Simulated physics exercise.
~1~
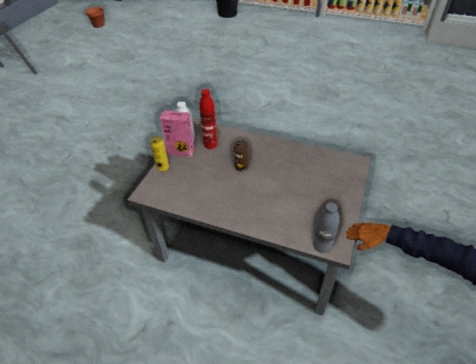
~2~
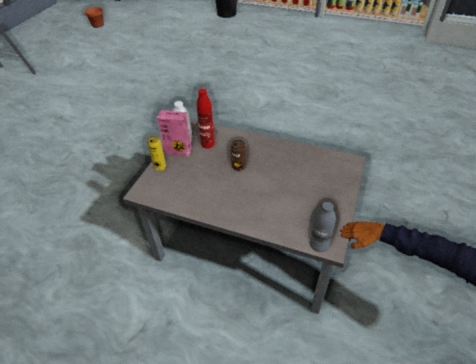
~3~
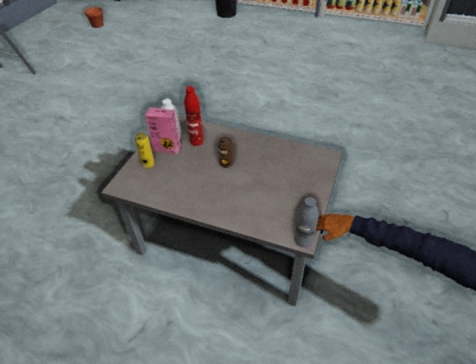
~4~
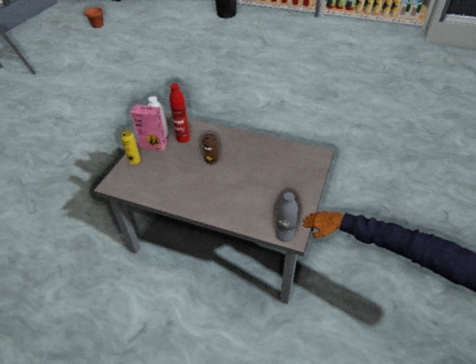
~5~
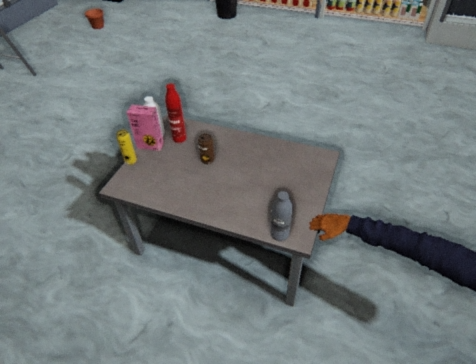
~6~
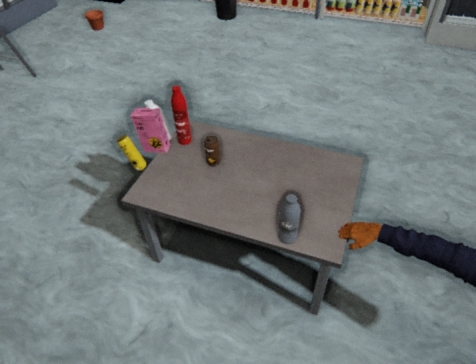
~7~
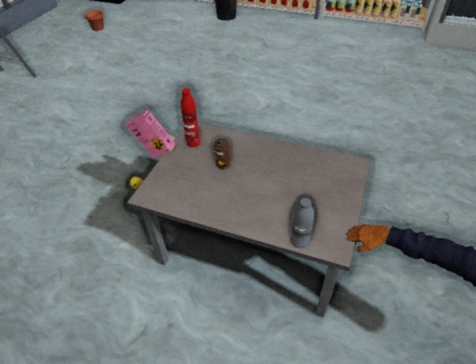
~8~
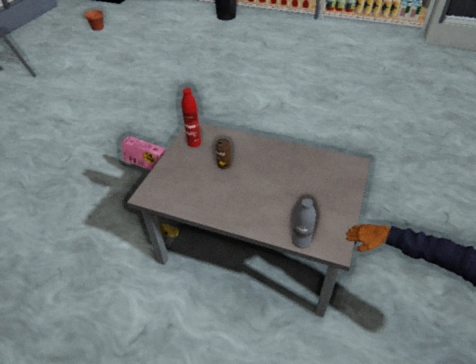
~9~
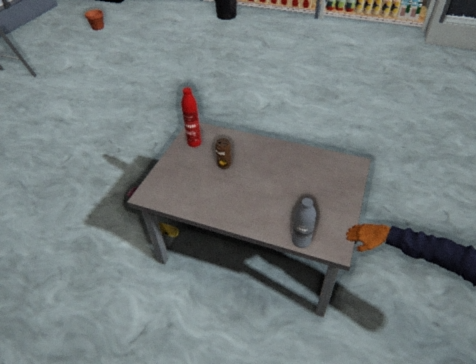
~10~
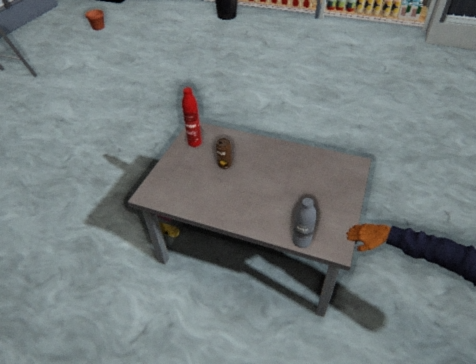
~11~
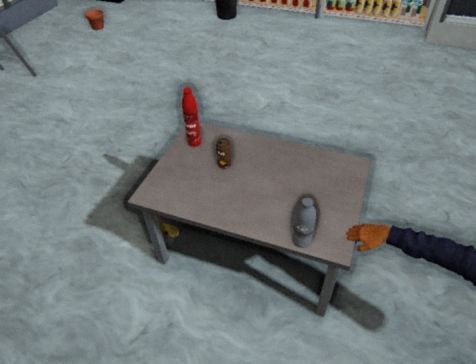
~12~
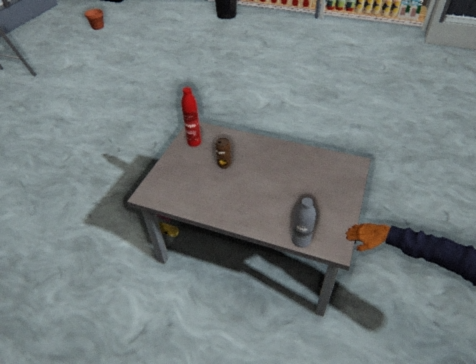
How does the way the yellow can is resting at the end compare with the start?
At the start the yellow can stands upright on the left end of the table. By the end it is lying on its side on the floor, partly hidden beneath the table.
A small brownish table, seen from above on a pale grey floor, slides left with a dark-sleeved arm at its right edge. Yellow, pink, white and red containers stand towards its left end, with a brown one near the back edge and a grey bottle at the right. The table then goes back to the right, leaving the items closer to its left side. The yellow can, the pink packet and the white bottle behind it tip off the left end and drop from view, with only a bit of yellow showing beneath the table. The red, brown and grey items stay standing on top.
